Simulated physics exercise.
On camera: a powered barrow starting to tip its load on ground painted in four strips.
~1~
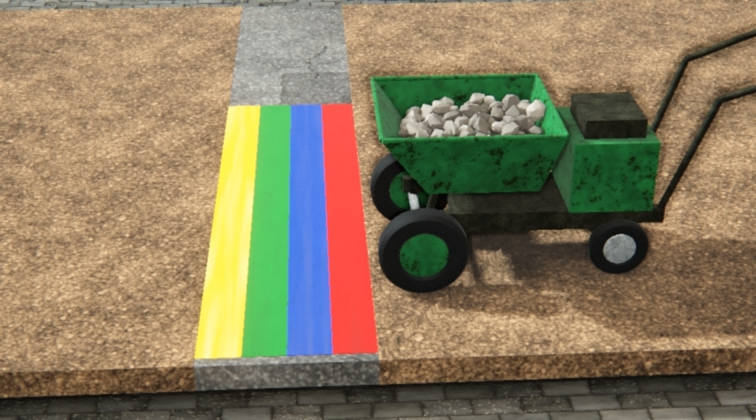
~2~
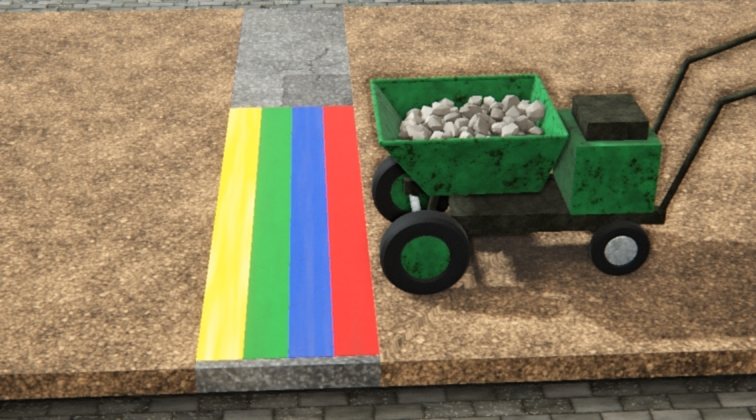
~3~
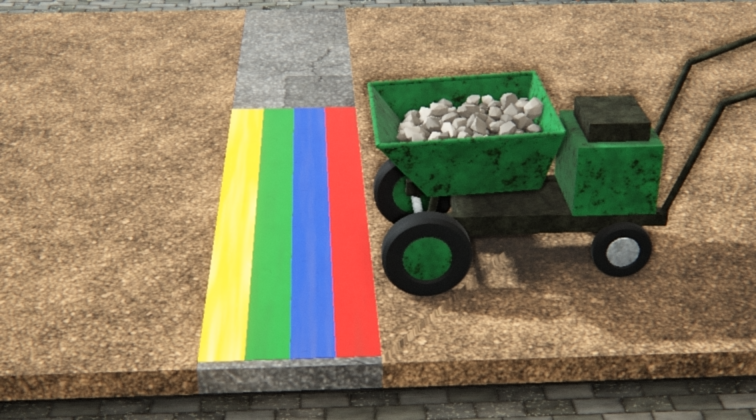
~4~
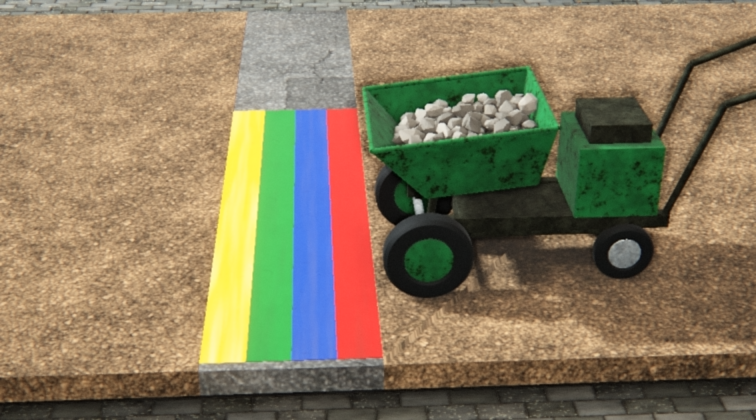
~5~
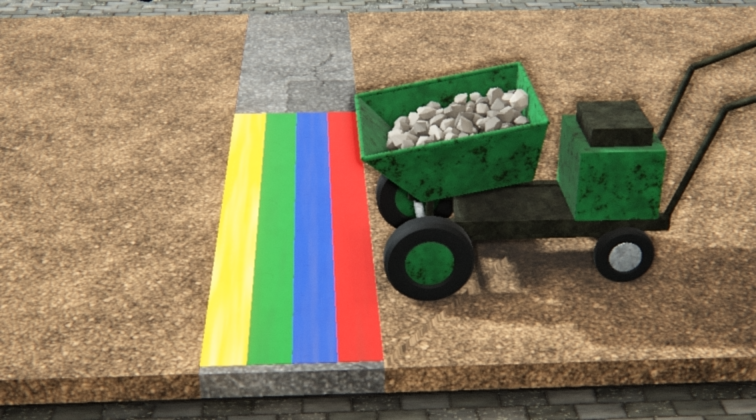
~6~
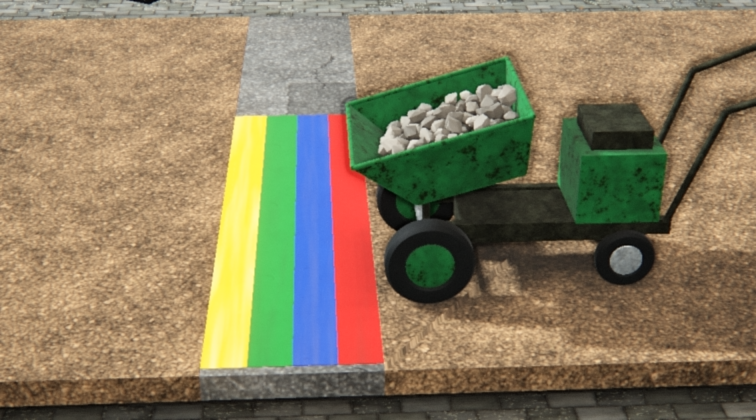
The green skip full of broken stones tilts gradually leftward beside four brightly painted strips.
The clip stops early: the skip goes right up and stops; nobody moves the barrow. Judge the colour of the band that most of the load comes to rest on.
Most of it rests on the green band.
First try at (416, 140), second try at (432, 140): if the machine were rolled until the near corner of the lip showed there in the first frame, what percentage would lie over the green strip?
Roughly 30 percent the first time, roughly 20 percent the second.
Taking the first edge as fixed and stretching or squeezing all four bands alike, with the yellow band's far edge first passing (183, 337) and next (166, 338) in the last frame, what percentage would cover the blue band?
About 10 % and 10 %.
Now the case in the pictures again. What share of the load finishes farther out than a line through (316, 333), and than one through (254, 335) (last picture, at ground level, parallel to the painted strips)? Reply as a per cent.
I'd say some 70 in a hundred, and after that 40 in a hundred.
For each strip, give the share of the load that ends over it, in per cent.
In per cent, approximately: Red 0, blue 5, green 30, yellow 20.
Soon after the last picture, skip tipped steeply; all in the skip.
A little later, skip tipped right over; about two thirds in the skip; about a quarter over the green strip; a small part over the yellow strip.
Later still, skip tipped right over; about a quarter in the skip; a stray few over the blue strip; about a quarter over the green strip; about a quarter over the yellow strip; about a quarter off the paint.
At rest, skip tipped right over; about a quarter in the skip; none over the red strip; a stray few over the blue strip; about a third over the green strip; about a quarter over the yellow strip; about a quarter off the paint.
